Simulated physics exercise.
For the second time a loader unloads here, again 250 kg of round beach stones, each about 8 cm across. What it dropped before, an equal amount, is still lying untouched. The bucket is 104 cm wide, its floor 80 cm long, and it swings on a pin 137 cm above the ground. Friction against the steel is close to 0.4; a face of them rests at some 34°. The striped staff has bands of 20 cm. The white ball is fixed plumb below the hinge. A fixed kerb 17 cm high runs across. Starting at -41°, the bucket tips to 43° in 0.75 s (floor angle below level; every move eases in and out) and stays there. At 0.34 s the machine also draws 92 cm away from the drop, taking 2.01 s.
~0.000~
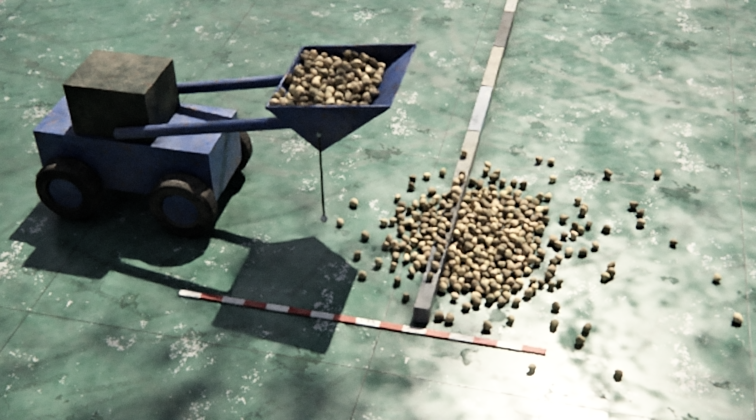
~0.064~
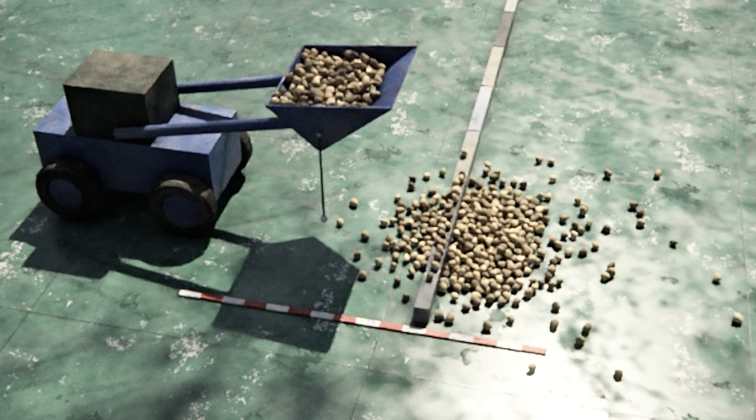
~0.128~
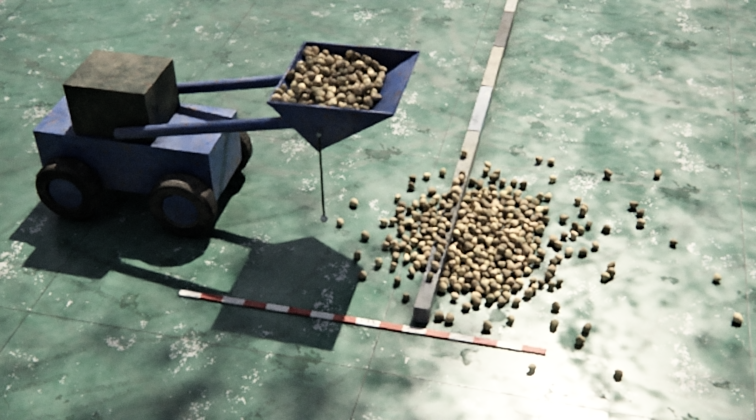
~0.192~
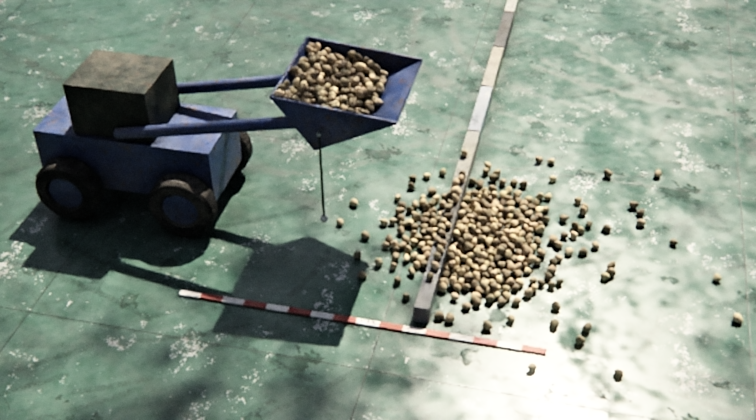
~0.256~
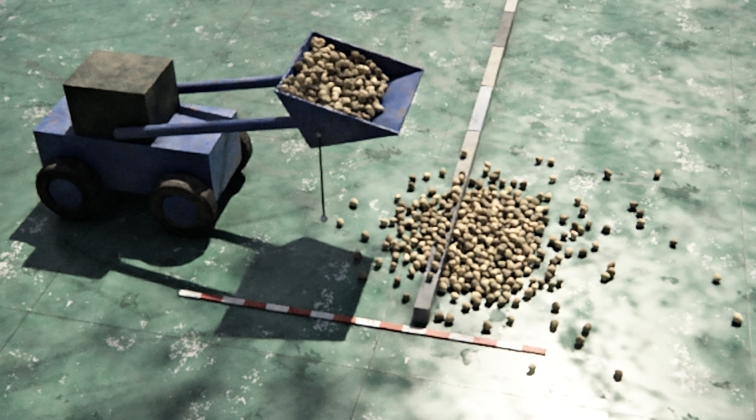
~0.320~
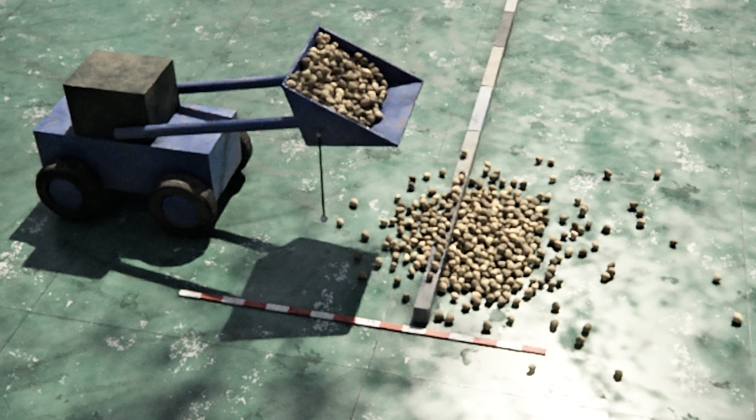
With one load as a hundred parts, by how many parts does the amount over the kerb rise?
Roughly 0 per cent of a load more.
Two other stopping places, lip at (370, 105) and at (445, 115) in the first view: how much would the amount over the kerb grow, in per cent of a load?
Near 0 per cent from the first place, 45 from the second.
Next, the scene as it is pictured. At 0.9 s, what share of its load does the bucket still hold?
Roughly 65 per cent is still inside.
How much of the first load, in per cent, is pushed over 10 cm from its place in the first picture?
About 5 per cent.
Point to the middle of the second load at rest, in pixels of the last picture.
Near (401, 222).
After 0.6 s the floor is at 30°; in per cent of one load, 100 in the bucket, 22 on this side of the kerb, 78 over the kerb; the foremost stones are at (664, 249).
After 0.9 s the floor is at 43°; in per cent of one load, 63 in the bucket, 59 on this side of the kerb, 78 over the kerb; the foremost stones are at (664, 249).
After 2.8 s the floor is at 43°; in per cent of one load, 0 in the bucket, 122 on this side of the kerb, 78 over the kerb; the foremost stones are at (664, 249).
After 5.4 s the floor is at 43°; in per cent of one load, 0 in the bucket, 122 on this side of the kerb, 78 over the kerb; the foremost stones are at (664, 249). Net gain over the kerb, 0.
